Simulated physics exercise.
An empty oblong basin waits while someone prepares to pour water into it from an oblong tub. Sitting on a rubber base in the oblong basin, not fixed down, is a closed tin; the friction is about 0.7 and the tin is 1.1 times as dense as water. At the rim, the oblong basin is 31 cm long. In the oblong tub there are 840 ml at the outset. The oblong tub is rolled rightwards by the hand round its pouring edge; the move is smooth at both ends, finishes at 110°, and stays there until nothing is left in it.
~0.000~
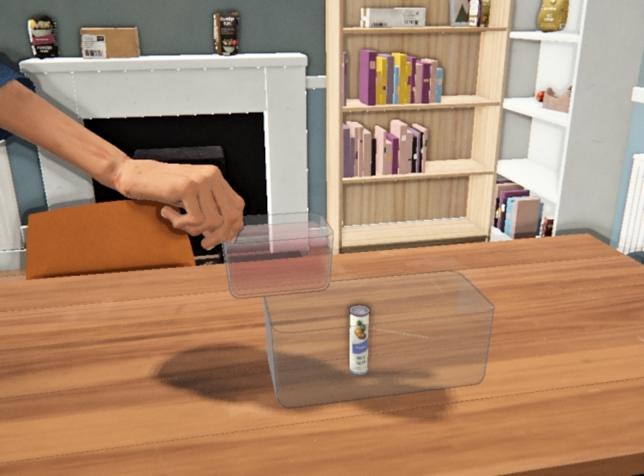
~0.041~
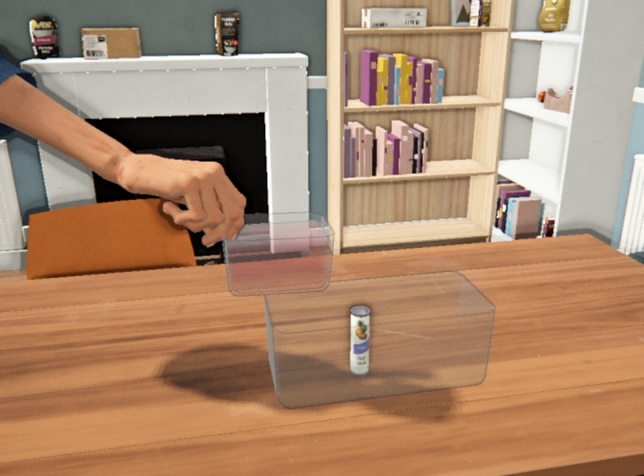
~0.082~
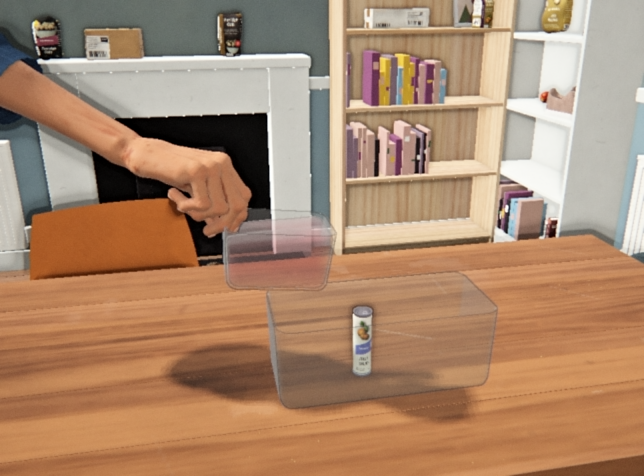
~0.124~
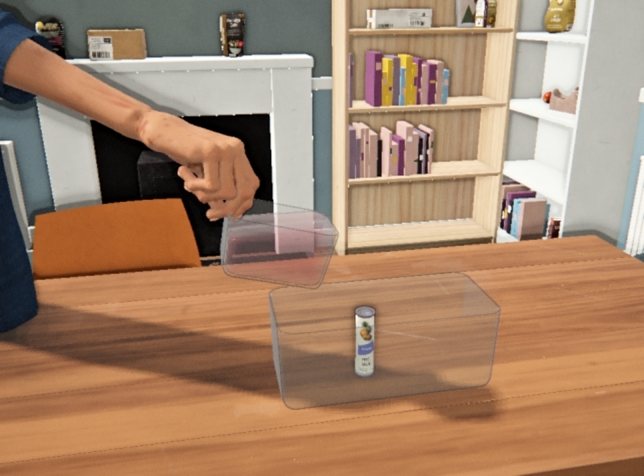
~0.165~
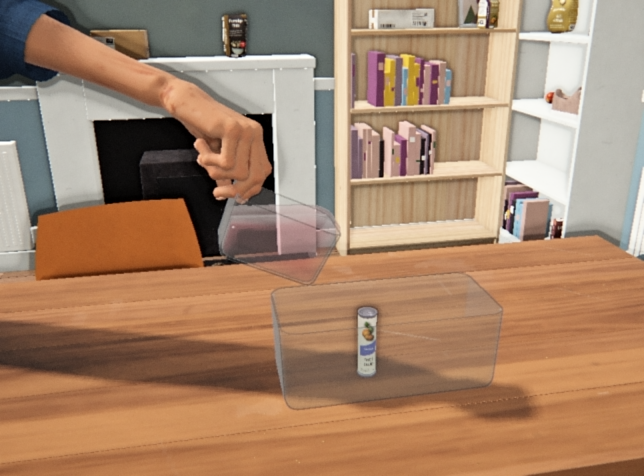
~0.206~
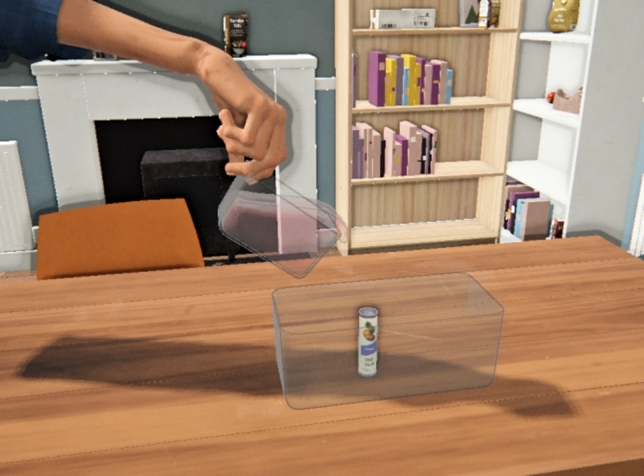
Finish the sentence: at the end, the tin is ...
Lying on its side.
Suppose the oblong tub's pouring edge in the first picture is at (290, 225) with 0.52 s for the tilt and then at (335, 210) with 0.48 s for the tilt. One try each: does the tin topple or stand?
In the first try it remains standing; in the second it comes down.
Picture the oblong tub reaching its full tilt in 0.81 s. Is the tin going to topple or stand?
Outcome - the tin ends up overturned.
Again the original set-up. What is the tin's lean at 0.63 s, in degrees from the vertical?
0°.
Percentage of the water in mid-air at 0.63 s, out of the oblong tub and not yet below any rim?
About 10 % of the total.
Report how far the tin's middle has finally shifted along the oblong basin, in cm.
The middle of the tin ends some 7.0 cm along the basin.
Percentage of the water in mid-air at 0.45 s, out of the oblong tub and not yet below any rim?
It comes to about 52 percent.
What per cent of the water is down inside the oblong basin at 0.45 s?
Roughly 12 percent of it.
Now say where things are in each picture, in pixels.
Tilt 0°; pouring edge (328, 224); surface from (224, 238) to (325, 230); the oblong basin's rim runs from (268, 310) to (476, 290); the tin's top is at (360, 313), in the first picture.
Tilt 2°; pouring edge (328, 225); surface from (225, 237) to (325, 229), in the second picture.
Tilt 7°; pouring edge (330, 225); surface from (226, 235) to (328, 225), in the third picture.
Tilt 15°; pouring edge (333, 226); surface from (227, 228) to (332, 221); 1 per cent is over the edge, in the fourth picture.
Tilt 25°; pouring edge (334, 226); surface from (227, 216) to (333, 219); 4 per cent is over the edge, in the fifth picture.
Tilt 37°; pouring edge (335, 226); surface from (227, 203) to (324, 214); 7 per cent is over the edge, in the sixth picture.
By 0.45 s the tilt is 105° and 35 per cent is still to pour; the tin stands where it began.
By 0.63 s the tilt is 110° and 3 per cent is still to pour; the tin stands where it began.
By 0.82 s the tilt is 110° and 0 per cent is still to pour; the tin leans 26°.
By 1.02 s the tilt is 110° and 0 per cent is still to pour; the tin lies on its side.
At rest the tin lies on its side.
